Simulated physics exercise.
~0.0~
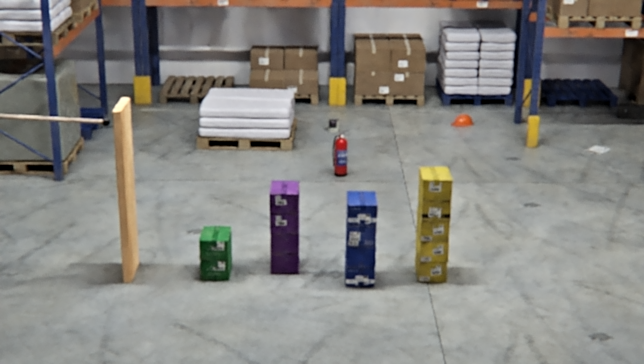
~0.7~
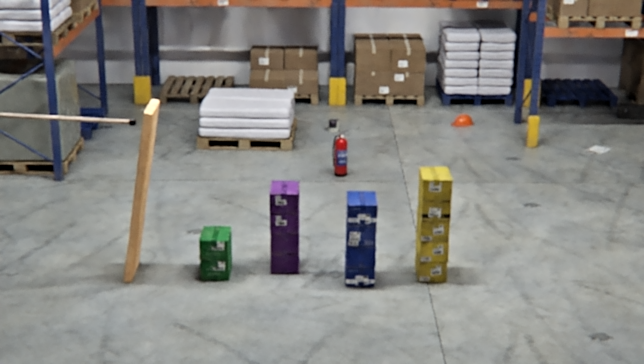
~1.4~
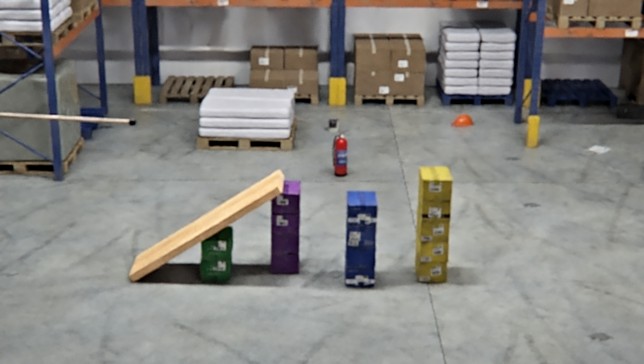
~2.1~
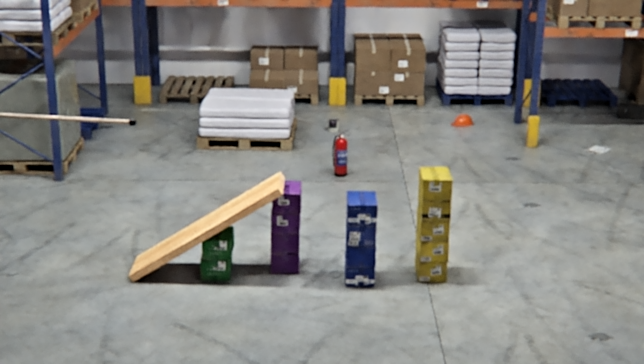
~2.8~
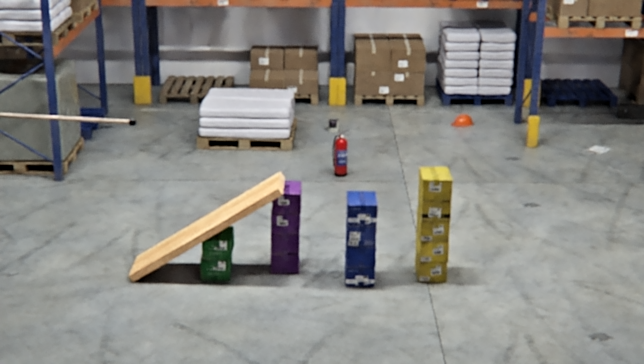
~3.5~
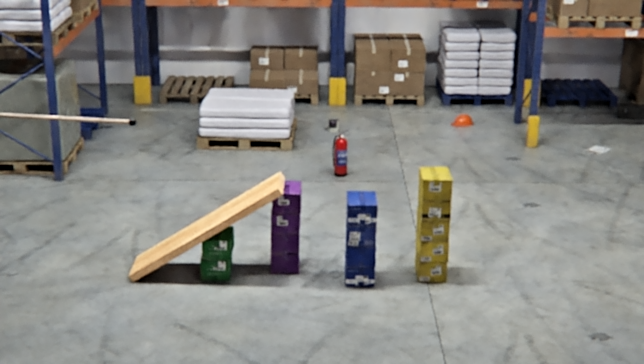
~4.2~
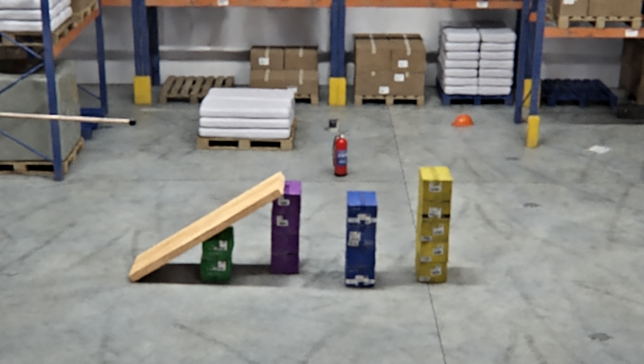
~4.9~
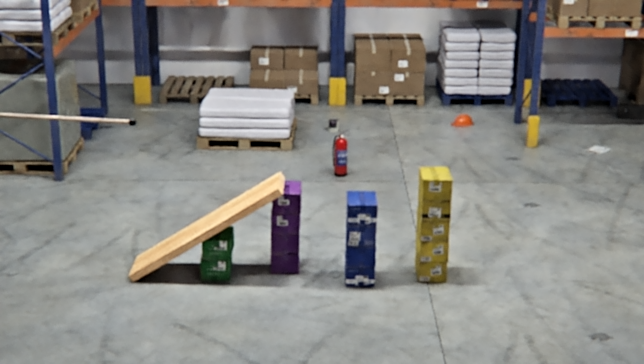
An upright wooden board, pushed near its top by a pole from the left, tips to the right toward four stacks of parcels and comes to rest slanted across the short green stack, its upper end against the purple one, with every stack still standing.
